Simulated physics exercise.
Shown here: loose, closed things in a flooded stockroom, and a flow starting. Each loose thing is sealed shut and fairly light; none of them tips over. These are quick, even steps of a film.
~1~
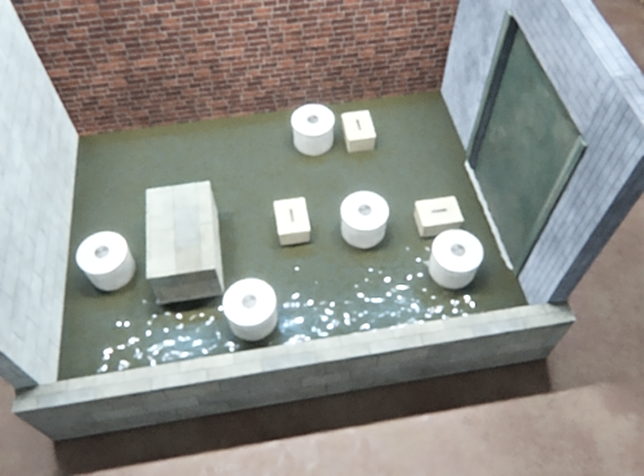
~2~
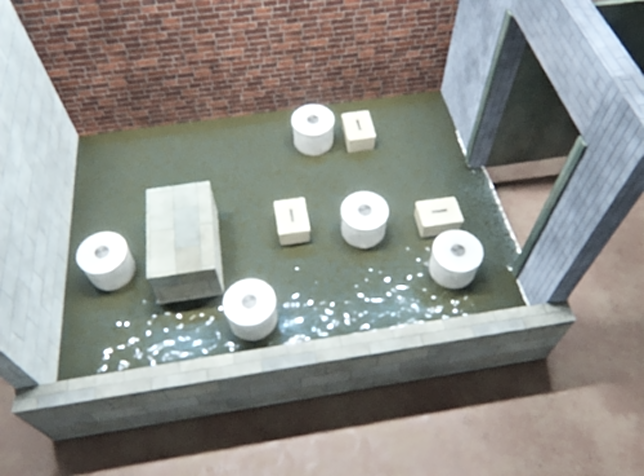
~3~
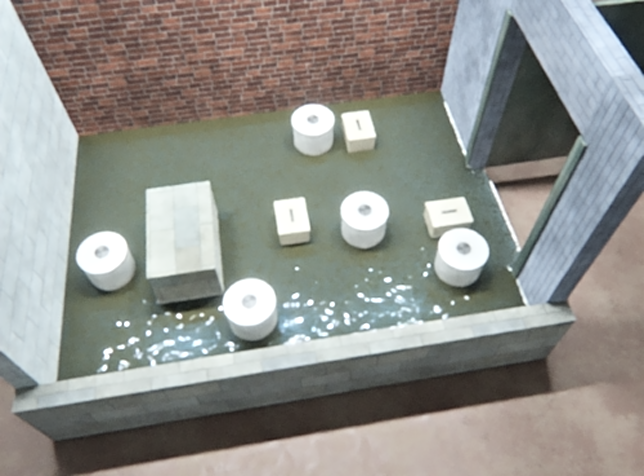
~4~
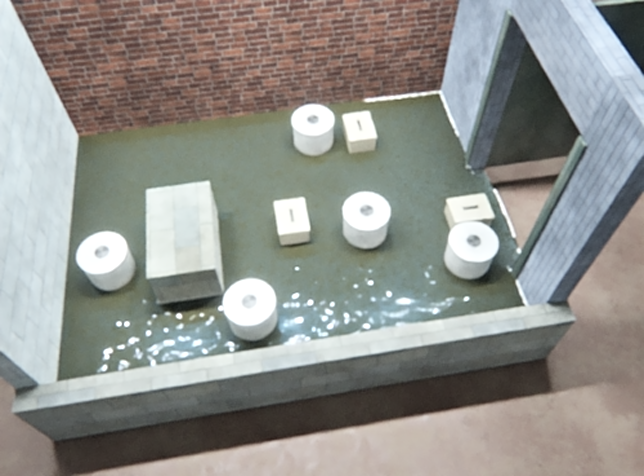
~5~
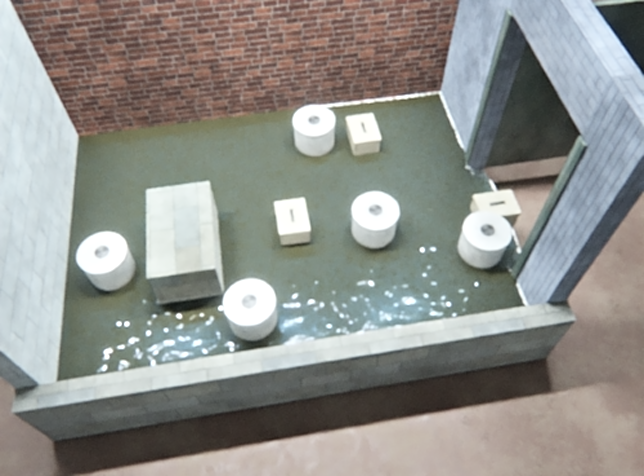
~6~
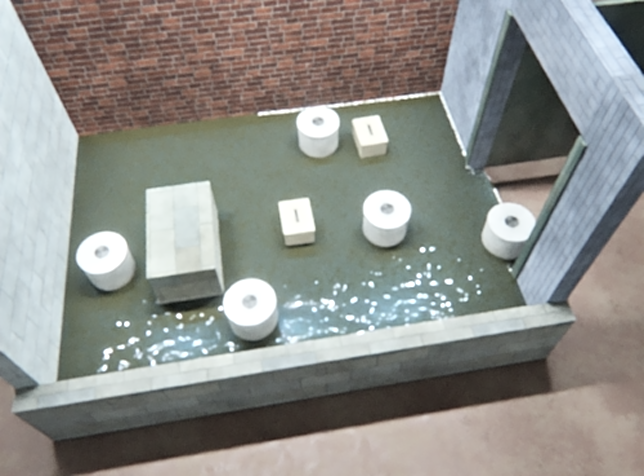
In a flooded, brick-backed stockroom, a dark panel on the right opens, and the white tub and pale box nearest the opening drift toward it, the box passing out of view, while other floating tubs and boxes shift slightly right.
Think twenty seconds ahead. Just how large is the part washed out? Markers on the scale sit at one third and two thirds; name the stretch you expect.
It falls in the highest third.
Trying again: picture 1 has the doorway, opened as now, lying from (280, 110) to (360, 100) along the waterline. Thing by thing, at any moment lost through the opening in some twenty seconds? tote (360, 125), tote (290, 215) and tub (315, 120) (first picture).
First flushed away, then flushed away, then flushed away.
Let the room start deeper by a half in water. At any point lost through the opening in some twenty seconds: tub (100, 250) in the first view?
That object is never lost.
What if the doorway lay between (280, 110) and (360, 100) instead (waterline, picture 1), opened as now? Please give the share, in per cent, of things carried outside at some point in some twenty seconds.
Estimate: Close to 60 %.
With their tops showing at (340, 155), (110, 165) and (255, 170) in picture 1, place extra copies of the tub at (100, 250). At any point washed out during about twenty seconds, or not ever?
Sure - one by one that's out of the room, then in the room, then out of the room.
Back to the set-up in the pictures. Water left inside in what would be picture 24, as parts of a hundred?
My figure is 60 per cent.
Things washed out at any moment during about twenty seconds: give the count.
The count is 7.
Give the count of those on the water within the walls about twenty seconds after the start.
Exactly 1 of them.
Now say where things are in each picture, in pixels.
The first picture shows a tub at (458, 250) floats; a tub at (365, 210) floats; 0 of 8 have shifted.
The second picture shows a tub at (458, 251), afloat; a tub at (365, 210) floats; 0 of 8 have shifted.
The third picture shows a tub at (464, 249) floats, close to its start; a tub at (365, 210), afloat; 2 of 8 have shifted.
The fourth picture shows a tub at (474, 241) floats, close to its start; a tub at (367, 211) floats; 2 of 8 have shifted.
The fifth picture shows a tub at (487, 230), afloat, a stride from its start; a tub at (376, 210), afloat, close to its start; 4 of 8 have shifted.
The sixth picture shows a tub at (512, 222) floats, a stride from its start; a tub at (387, 209) floats, close to its start; 5 of 8 have shifted.
A moment on, 2 of 8 are out; 6 afloat.
Next, 5 of 8 are out; 3 afloat.
Later, 7 of 8 are out; 1 afloat.
In the end, 7 of 8 are out; 1 afloat.
